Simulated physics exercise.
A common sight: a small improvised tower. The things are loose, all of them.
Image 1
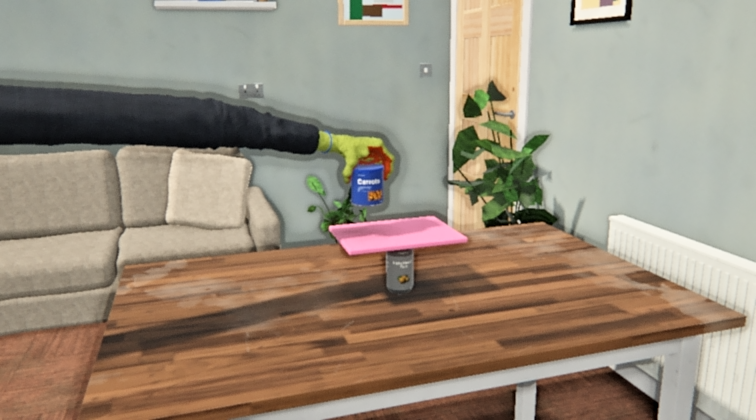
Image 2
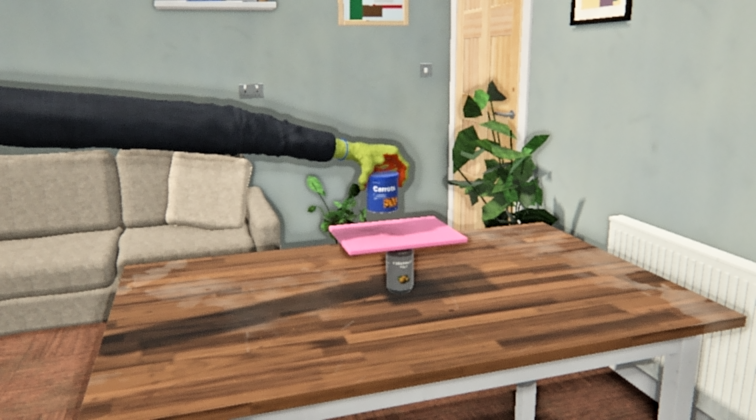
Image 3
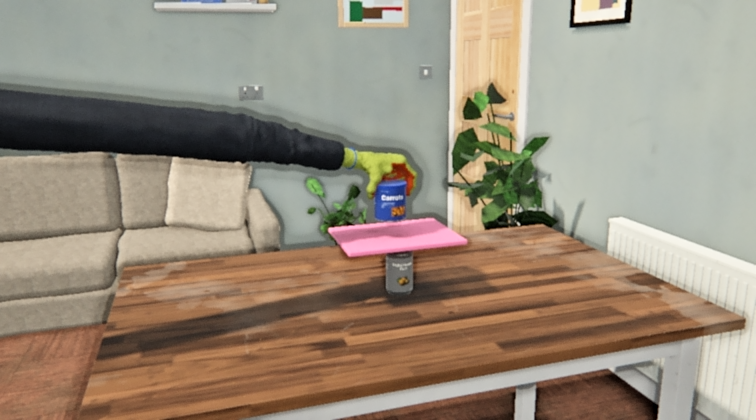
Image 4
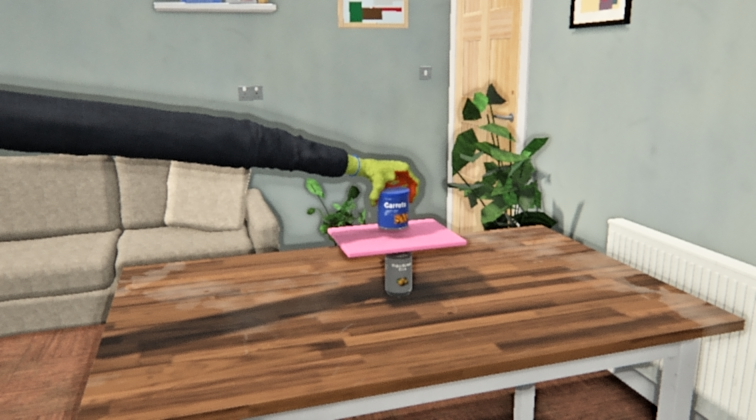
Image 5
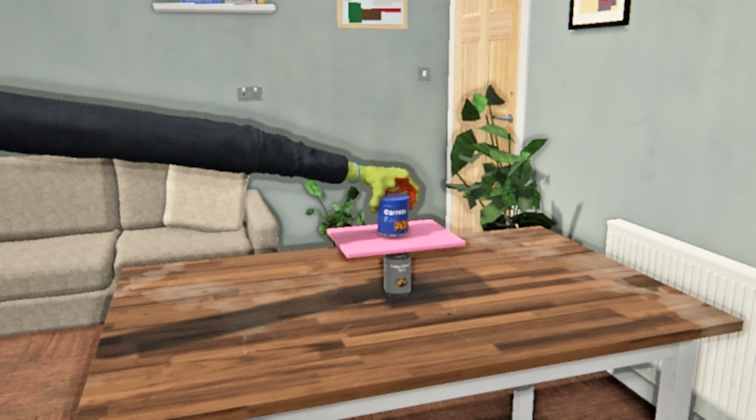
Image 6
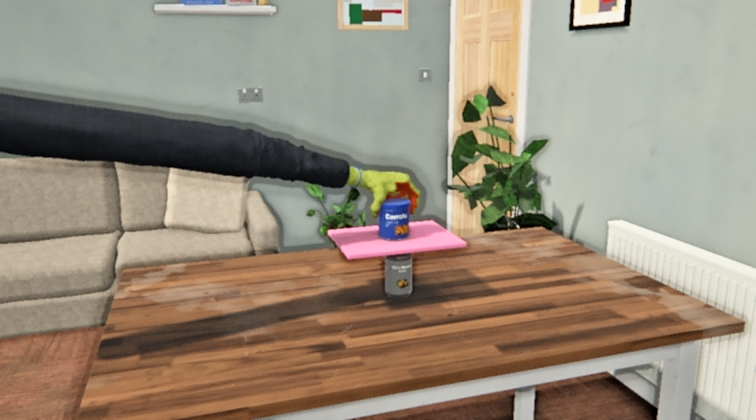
A gloved hand on a long dark-sleeved arm moved a blue tin to the right and lowered it onto a pink tray that sat on a small grey can on a wooden table.
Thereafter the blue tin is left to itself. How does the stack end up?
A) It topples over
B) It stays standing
Option B: It stays standing.
Then, 0.30 s on from there, no change.
Then, 0.70 s on from there, blue tin resting near (394, 219).
In the end, all 3 unmoved. At the end, from the last picture's camera, blue tin near (394, 219). The stack holds.
